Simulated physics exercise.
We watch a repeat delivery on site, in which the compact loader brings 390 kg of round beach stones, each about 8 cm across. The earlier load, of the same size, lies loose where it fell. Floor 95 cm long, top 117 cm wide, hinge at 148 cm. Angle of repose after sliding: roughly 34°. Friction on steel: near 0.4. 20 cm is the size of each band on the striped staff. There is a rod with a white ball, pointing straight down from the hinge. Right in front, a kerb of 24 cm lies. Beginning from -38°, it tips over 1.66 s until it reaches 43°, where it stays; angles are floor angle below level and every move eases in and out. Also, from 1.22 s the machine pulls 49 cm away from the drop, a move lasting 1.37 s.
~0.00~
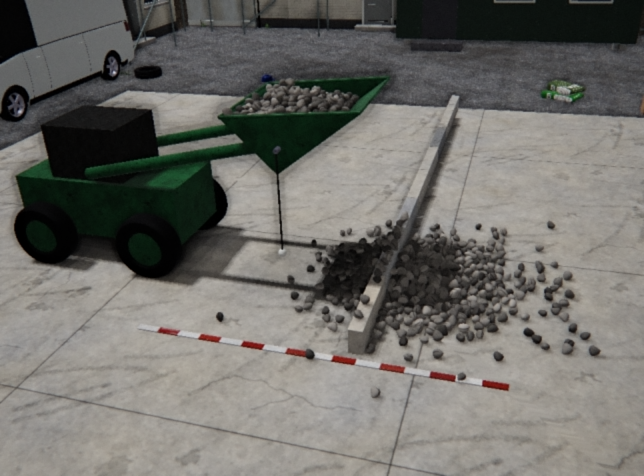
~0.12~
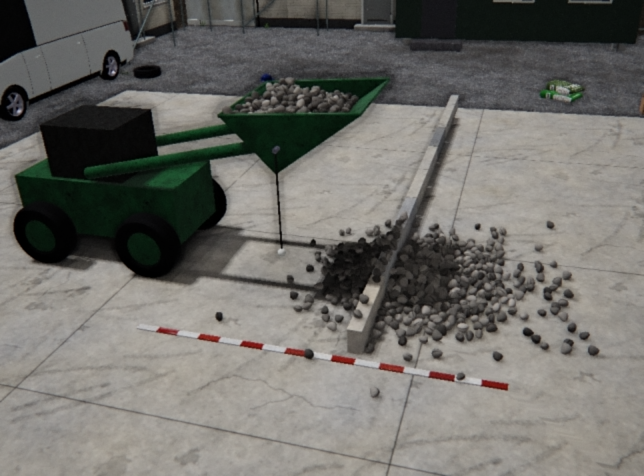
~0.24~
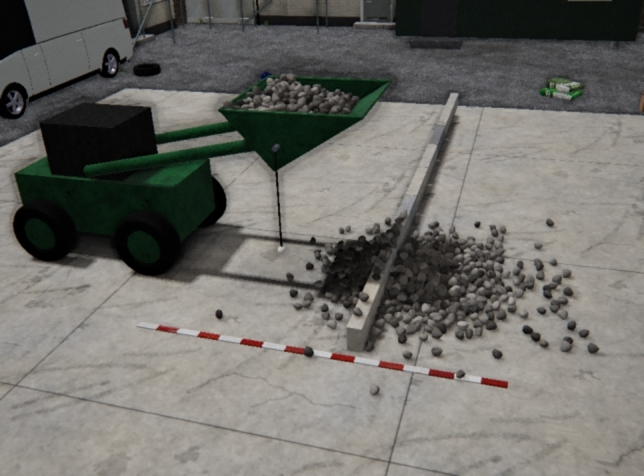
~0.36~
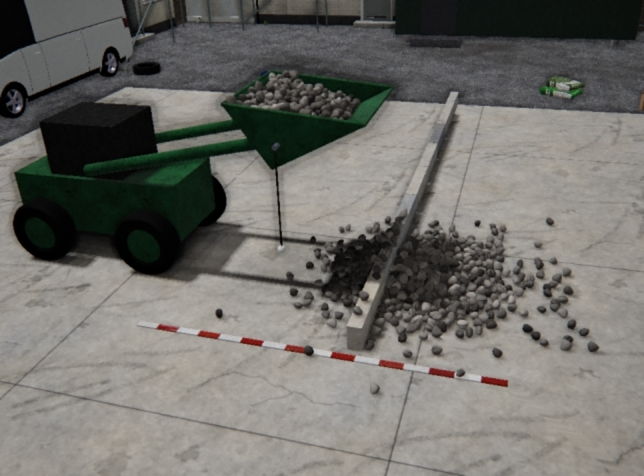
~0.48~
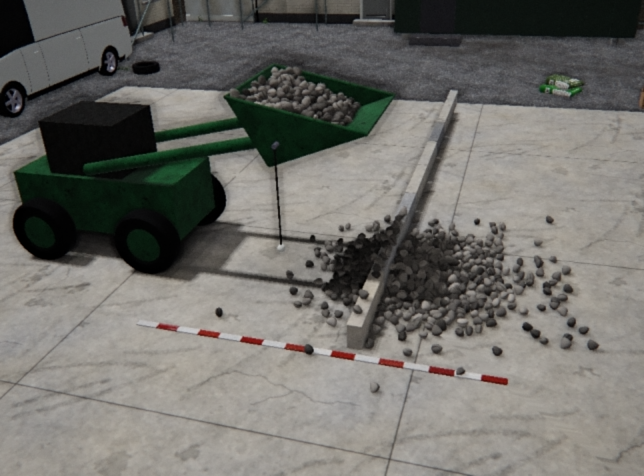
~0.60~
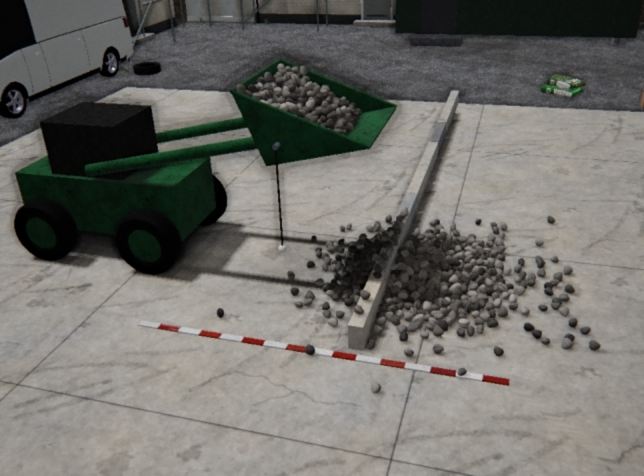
On a pale paved yard, a green loader at left holds a raised bucket of round grey stones, facing a long kerb with loose stones heaped on both sides. The bucket's front lip slowly swings downward, gradually at first, then further, and the stones inside shift slightly as its floor levels.
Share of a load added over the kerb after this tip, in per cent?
Some 37 %.
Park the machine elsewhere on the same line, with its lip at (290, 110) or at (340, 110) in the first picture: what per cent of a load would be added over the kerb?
First place: Roughly 0 %; second place: Roughly 10 %.
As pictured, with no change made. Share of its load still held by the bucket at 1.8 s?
It holds some 15 per cent.
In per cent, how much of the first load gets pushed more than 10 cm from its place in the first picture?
The answer is about 15 per cent.
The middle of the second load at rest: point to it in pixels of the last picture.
I'd say close to (371, 261).
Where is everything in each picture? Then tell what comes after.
In the first picture, the bucket is at -38°, its lip at (361, 113); the top of the load is at (302, 93). The earlier load is highest near (391, 242), 29 cm above ground level, 28 % on this side of the kerb, 72 % over the kerb.
In the second picture, the bucket is at -37°, its lip at (361, 115); the top of the load is at (293, 92); the stones move at 0.1 m/s on average.
In the third picture, the bucket is at -33°, its lip at (363, 118); the top of the load is at (277, 85); the stones move at 0.1 m/s on average.
The fourth picture shows lip at (365, 125), floor tilted -28°, highest stones at (279, 81); the stones move at 0.2 m/s on average.
The fifth picture shows lip at (367, 135), floor tilted -22°, highest stones at (281, 76); the stones move at 0.2 m/s on average.
The sixth picture shows lip at (370, 148), floor tilted -14°, highest stones at (285, 73); the stones move at 0.3 m/s on average.
After 1.2 s the floor is at 30°; in per cent of one load, 98 in the bucket, 30 on this side of the kerb, 72 over the kerb; the foremost stones are at (599, 331).
After 1.8 s the floor is at 43°; in per cent of one load, 14 in the bucket, 90 on this side of the kerb, 96 over the kerb; the foremost stones are at (599, 331).
After 3.0 s the floor is at 43°; in per cent of one load, 0 in the bucket, 91 on this side of the kerb, 109 over the kerb; the foremost stones are at (599, 331).
After 5.7 s the floor is at 43°; in per cent of one load, 0 in the bucket, 91 on this side of the kerb, 109 over the kerb; the foremost stones are at (599, 331). Net gain over the kerb, 37.
